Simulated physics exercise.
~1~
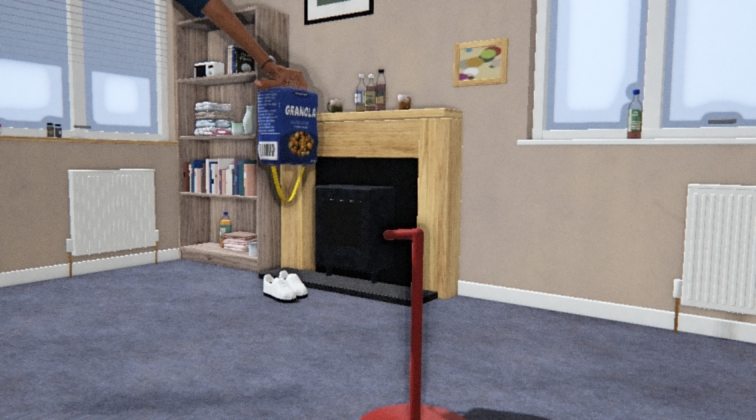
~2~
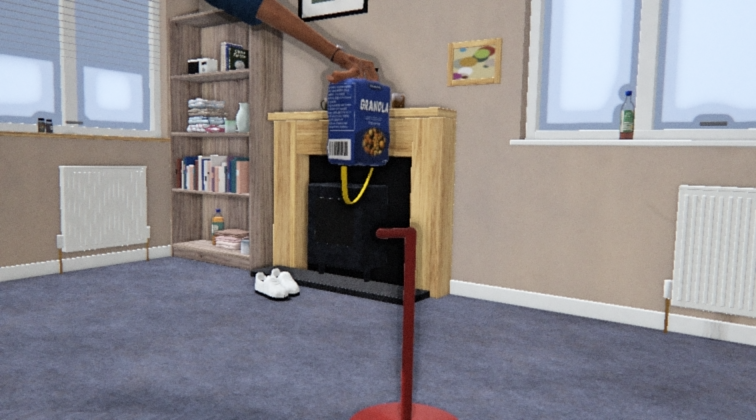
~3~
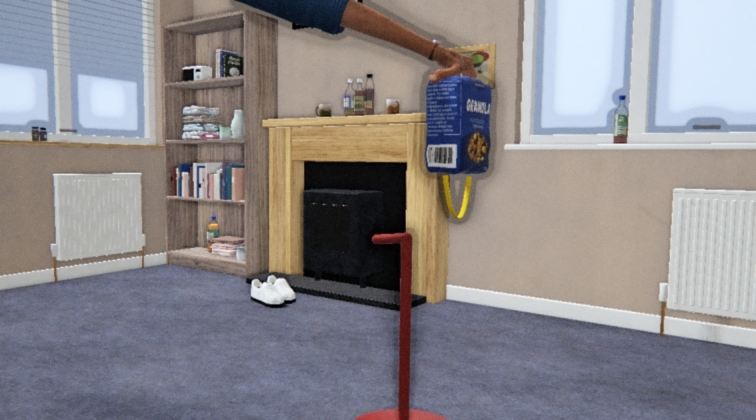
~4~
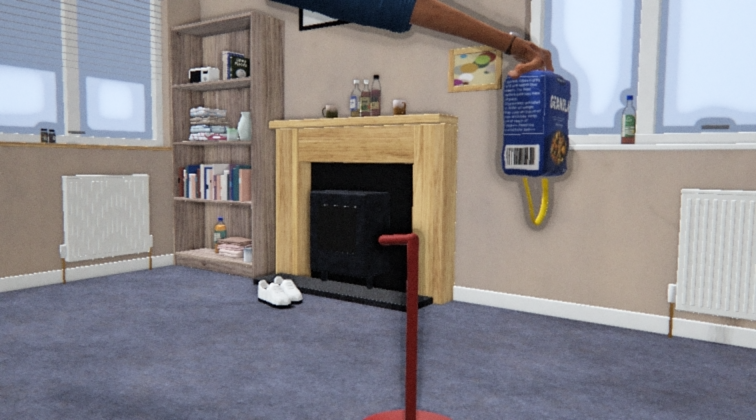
An arm reached in from the top and carried a blue granola bag with a yellow loop hanging beneath it from left to right, past a fireplace and over a short red post, ending clear of the post, still held in the air.
